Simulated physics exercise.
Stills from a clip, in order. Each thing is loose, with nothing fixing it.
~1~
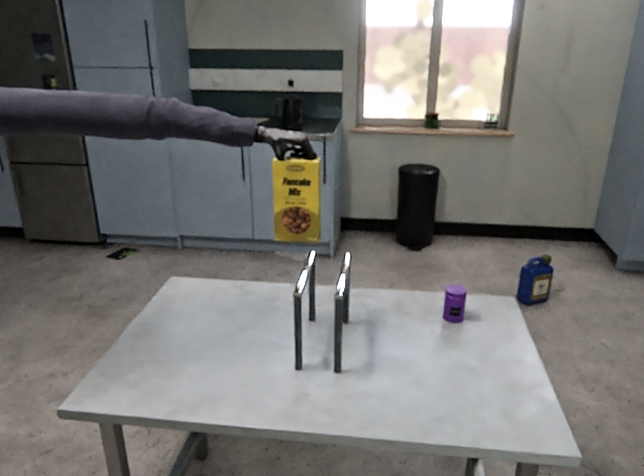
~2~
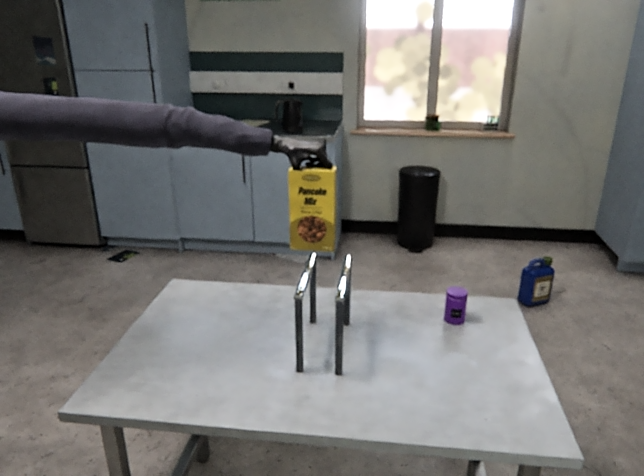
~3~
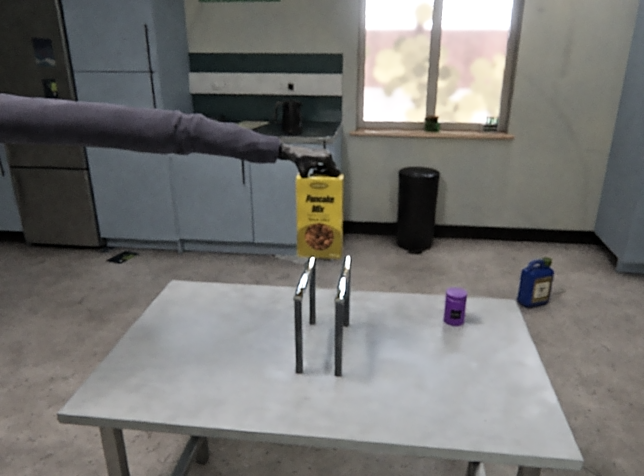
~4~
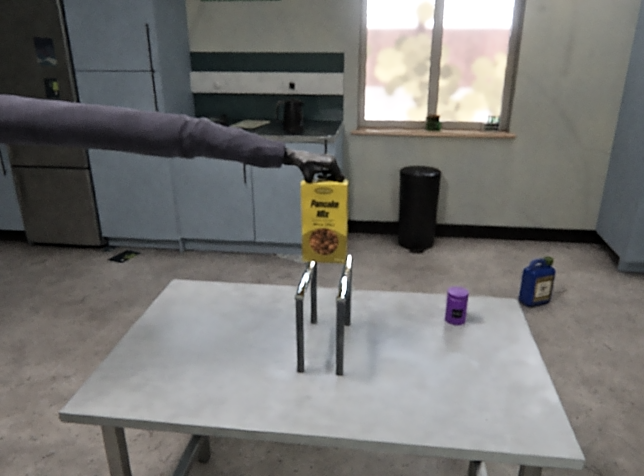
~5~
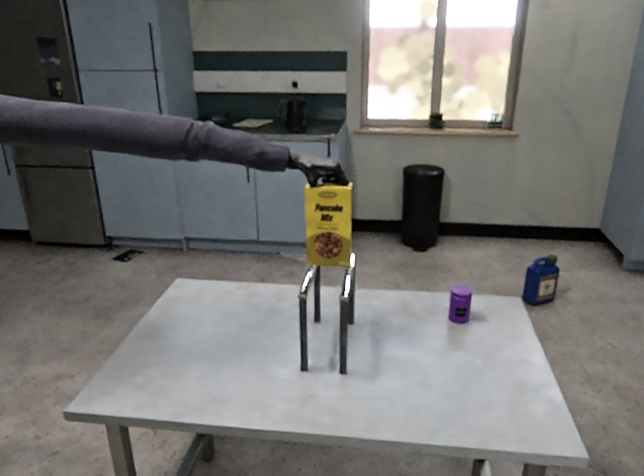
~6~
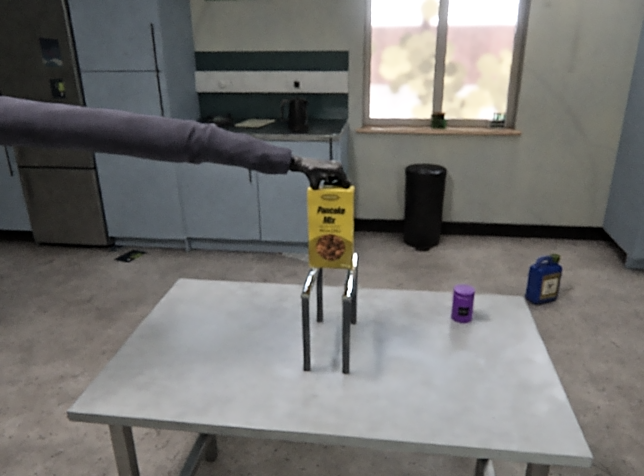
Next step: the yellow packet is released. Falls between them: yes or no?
No.
Then, 0.20 s later than the last frame, yellow packet moved a little near (331, 234).
Then, 0.50 s later than the last frame, yellow packet resting near (330, 235).
When it is over, both as before. End places, in pixels of the last picture, yellow packet near (331, 235). The packet lodges.
